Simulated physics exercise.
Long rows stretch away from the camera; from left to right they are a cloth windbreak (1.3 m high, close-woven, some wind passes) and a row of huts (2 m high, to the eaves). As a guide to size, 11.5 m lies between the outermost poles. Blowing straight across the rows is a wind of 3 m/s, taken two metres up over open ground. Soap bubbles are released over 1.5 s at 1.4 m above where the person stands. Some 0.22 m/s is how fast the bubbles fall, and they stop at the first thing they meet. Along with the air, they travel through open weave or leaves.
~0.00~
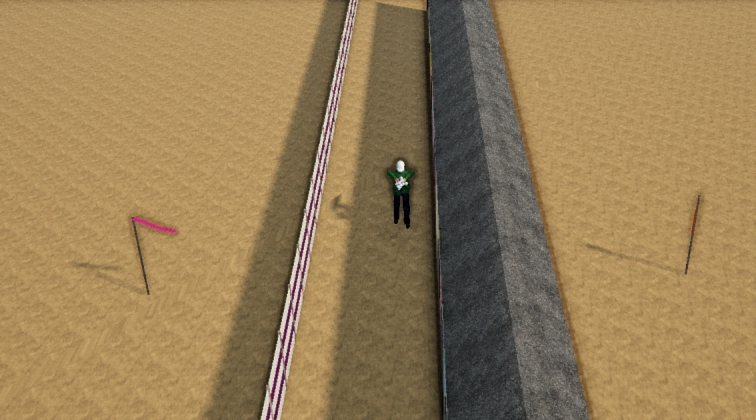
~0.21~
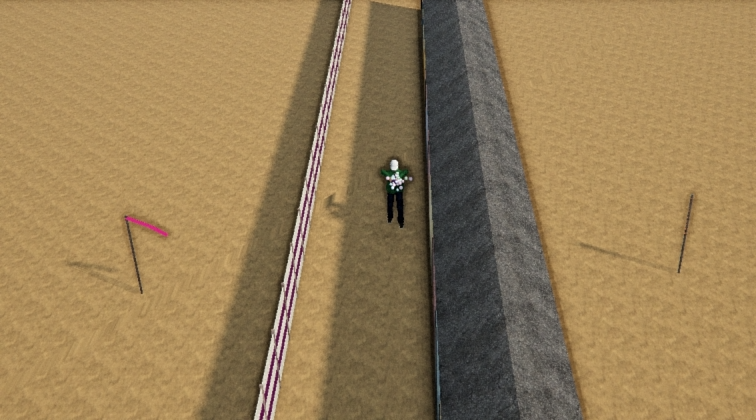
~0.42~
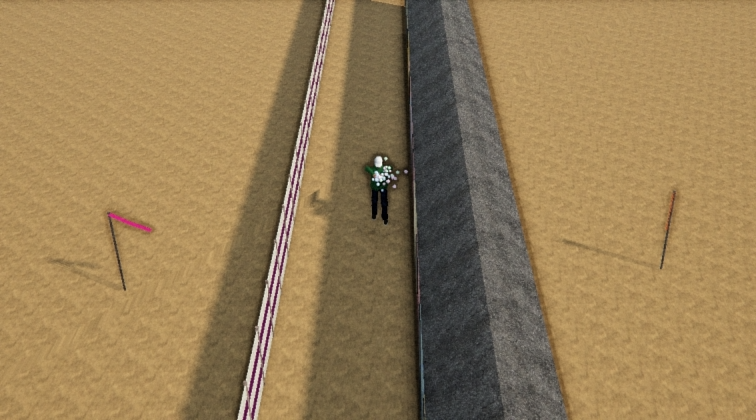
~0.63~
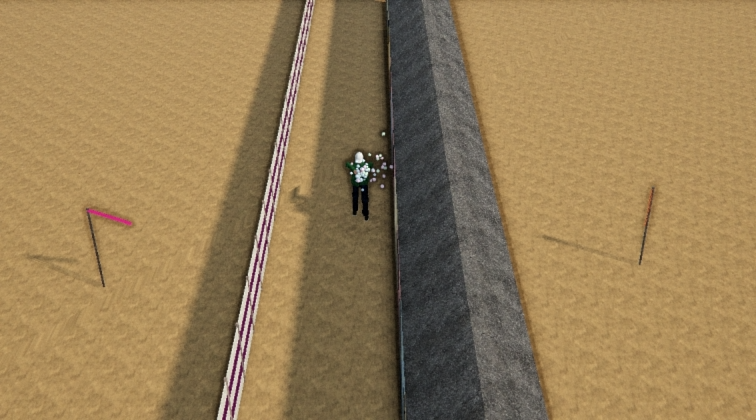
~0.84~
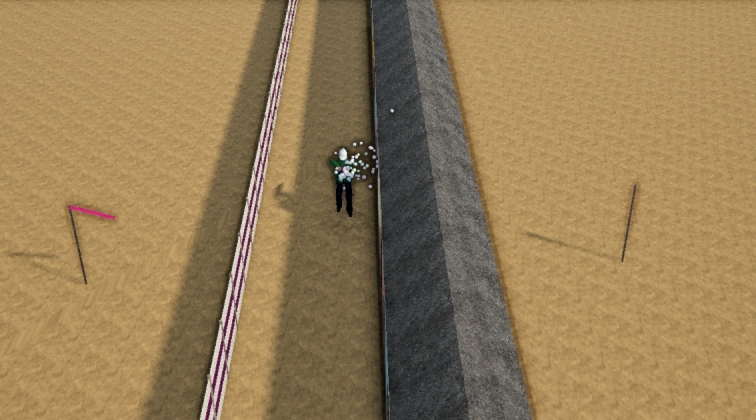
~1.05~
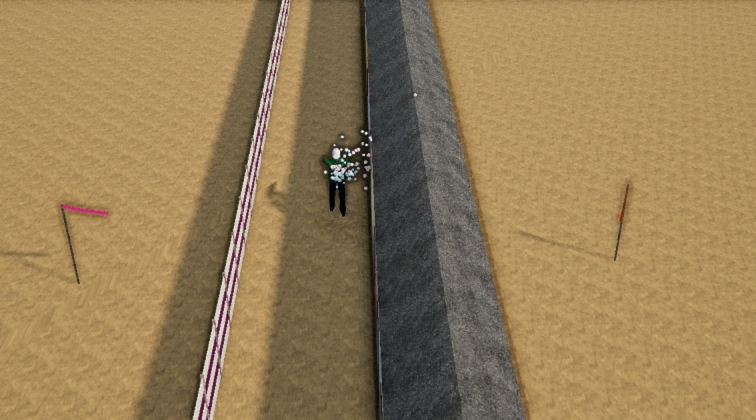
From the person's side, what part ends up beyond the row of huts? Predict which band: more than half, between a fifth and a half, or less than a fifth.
Between a fifth and a half of them.
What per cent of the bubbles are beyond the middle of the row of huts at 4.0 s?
Share: Around 25 percent.
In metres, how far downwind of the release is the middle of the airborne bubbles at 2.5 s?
Roughly 0.5 m.
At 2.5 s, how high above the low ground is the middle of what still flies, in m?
The middle is at about 1.4 m above the low ground.
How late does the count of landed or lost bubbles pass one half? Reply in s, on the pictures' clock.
Estimated time: Close to 6.5 s.
After 2.5 s, 12 % is beyond the row of huts; 13 % has touched down or left; the middle of what still flies is 1.5 m above the low ground, near (360, 168).
After 4.0 s, 27 % is beyond the row of huts; 27 % has touched down or left; the middle of what still flies is 1.3 m above the low ground, near (365, 174).
After 8.0 s, 33 % is beyond the row of huts; 58 % has touched down or left.
After 20.0 s, 33 % is beyond the row of huts; 93 % has touched down or left.
After 45.0 s, 33 % is beyond the row of huts; 100 % has touched down or left.
